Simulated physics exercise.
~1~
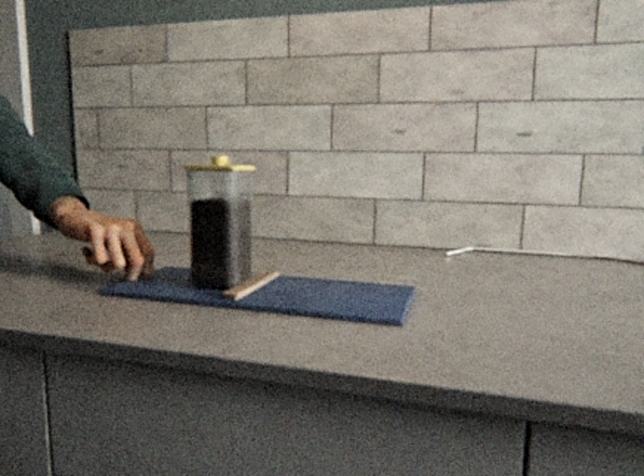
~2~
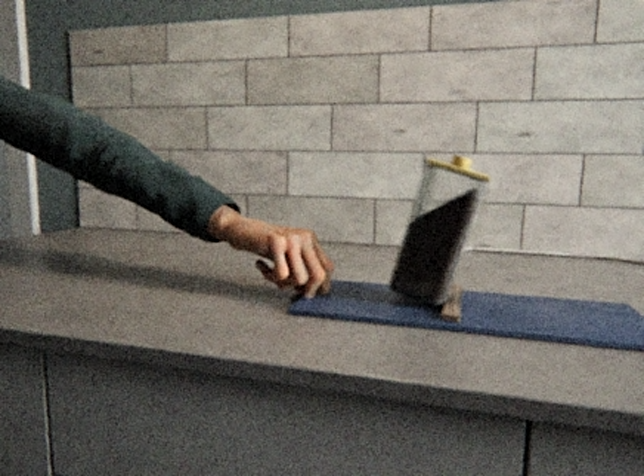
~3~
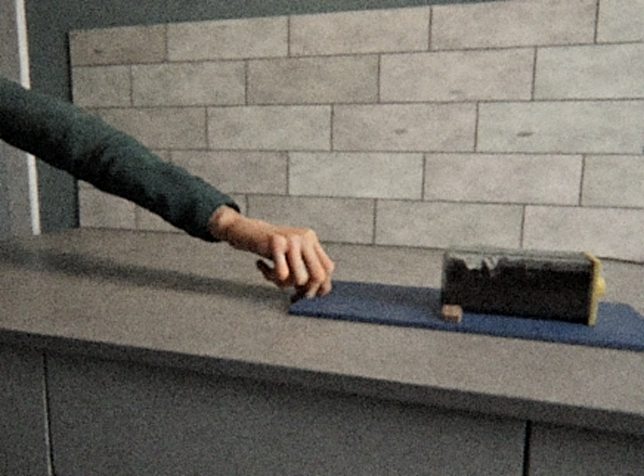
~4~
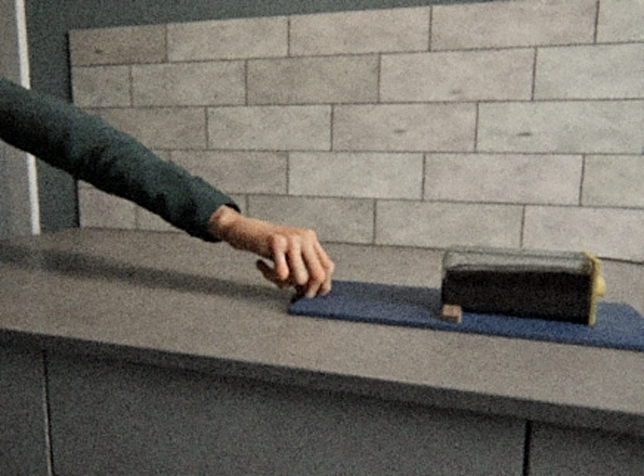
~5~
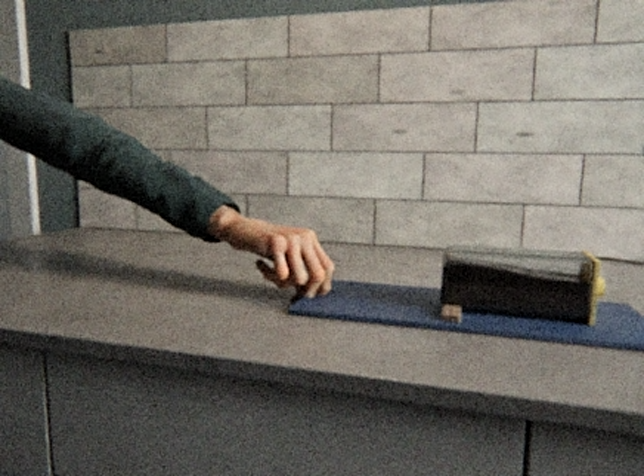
The clip opens on a clear, square bottle with a yellow cap, partly filled with dark liquid, standing on a blue board on a gray counter before a pale brick-patterned wall. A hand in a dark green sleeve is at the board's left end, and a small wooden strip lies by the bottle's base. The board and hand move right along the counter, and the bottle tips to the right over the strip. It topples onto its side, cap pointing right, and the liquid inside settles level. The bottle ends lying still on the board, the hand still at the left end.
